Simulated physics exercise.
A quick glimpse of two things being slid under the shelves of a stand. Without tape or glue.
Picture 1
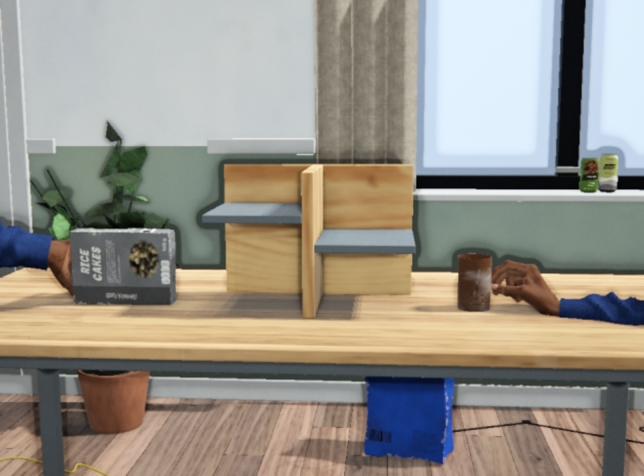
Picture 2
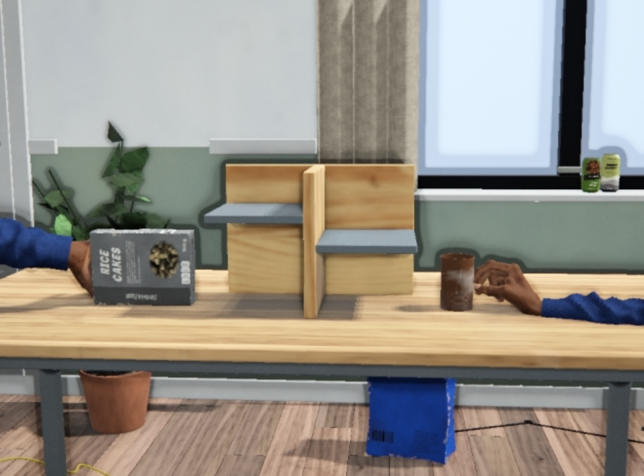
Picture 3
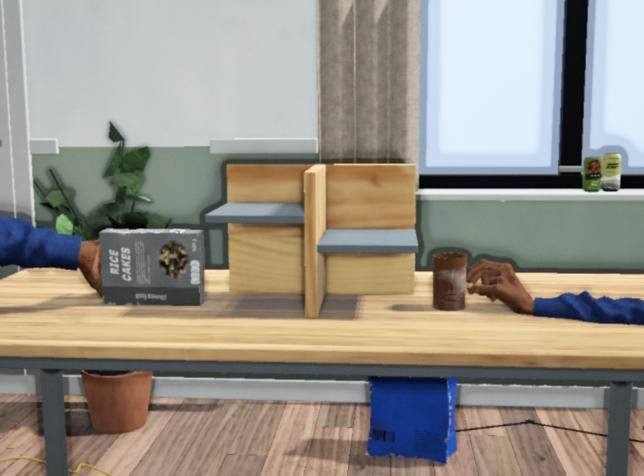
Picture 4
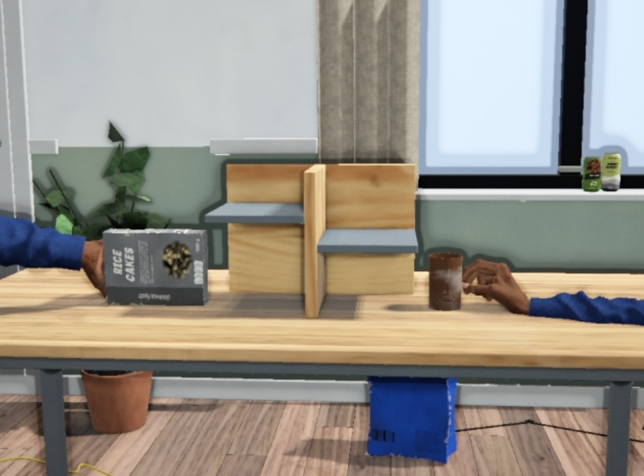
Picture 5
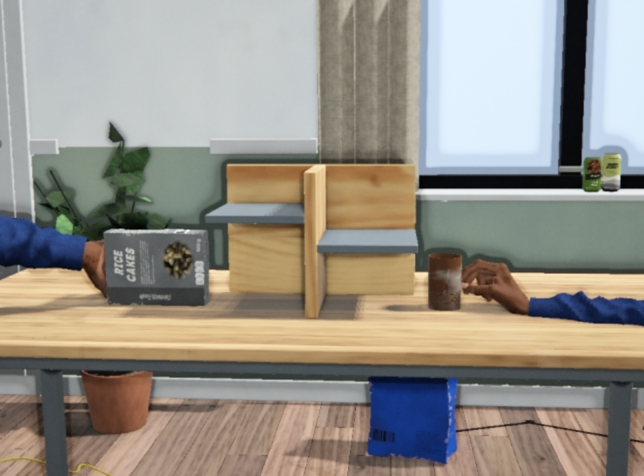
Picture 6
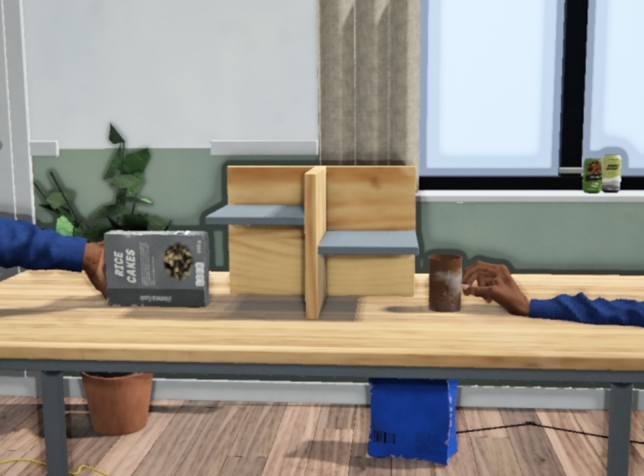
Two hands slide a grey packet right and a brown beaker left toward a shelved stand.
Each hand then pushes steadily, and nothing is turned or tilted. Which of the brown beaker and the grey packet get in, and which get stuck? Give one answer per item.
Brown beaker - gets in, grey packet - gets in.
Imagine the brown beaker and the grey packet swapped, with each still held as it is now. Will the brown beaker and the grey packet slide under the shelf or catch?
The brown beaker passes beneath, while the grey packet snags.
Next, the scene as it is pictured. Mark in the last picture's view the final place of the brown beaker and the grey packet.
Brown beaker: (393, 283); grey packet: (256, 270).
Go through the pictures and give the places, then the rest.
Hands sliding the things forward; brown beaker (474, 283); grey packet (124, 267); shelf (313, 237), in the first picture.
Hands sliding the things forward; grey packet (144, 267); shelf (315, 238), in the second picture.
Hands sliding the things forward; brown beaker (449, 282); shelf (316, 237), in the third picture.
Hands sliding the things forward; grey packet (157, 267); shelf (316, 237), in the fourth picture.
Hands sliding the things forward; brown beaker (445, 282); shelf (316, 237), in the fifth picture.
Hands sliding the things forward; brown beaker (445, 283); grey packet (158, 269); shelf (317, 239), in the sixth picture.
Then, 0.32 s past the last view, brown beaker sliding up to the opening near (426, 283); grey packet sliding up to the opening near (176, 269).
Then, 0.54 s past the last view, brown beaker all the way in near (399, 283); grey packet part of the way in near (201, 270).
Then, 0.82 s past the last view, brown beaker all the way in near (393, 283); grey packet part of the way in near (233, 270).
Finally, the brown beaker slides in, near (393, 283); the grey packet slides in, near (256, 270).
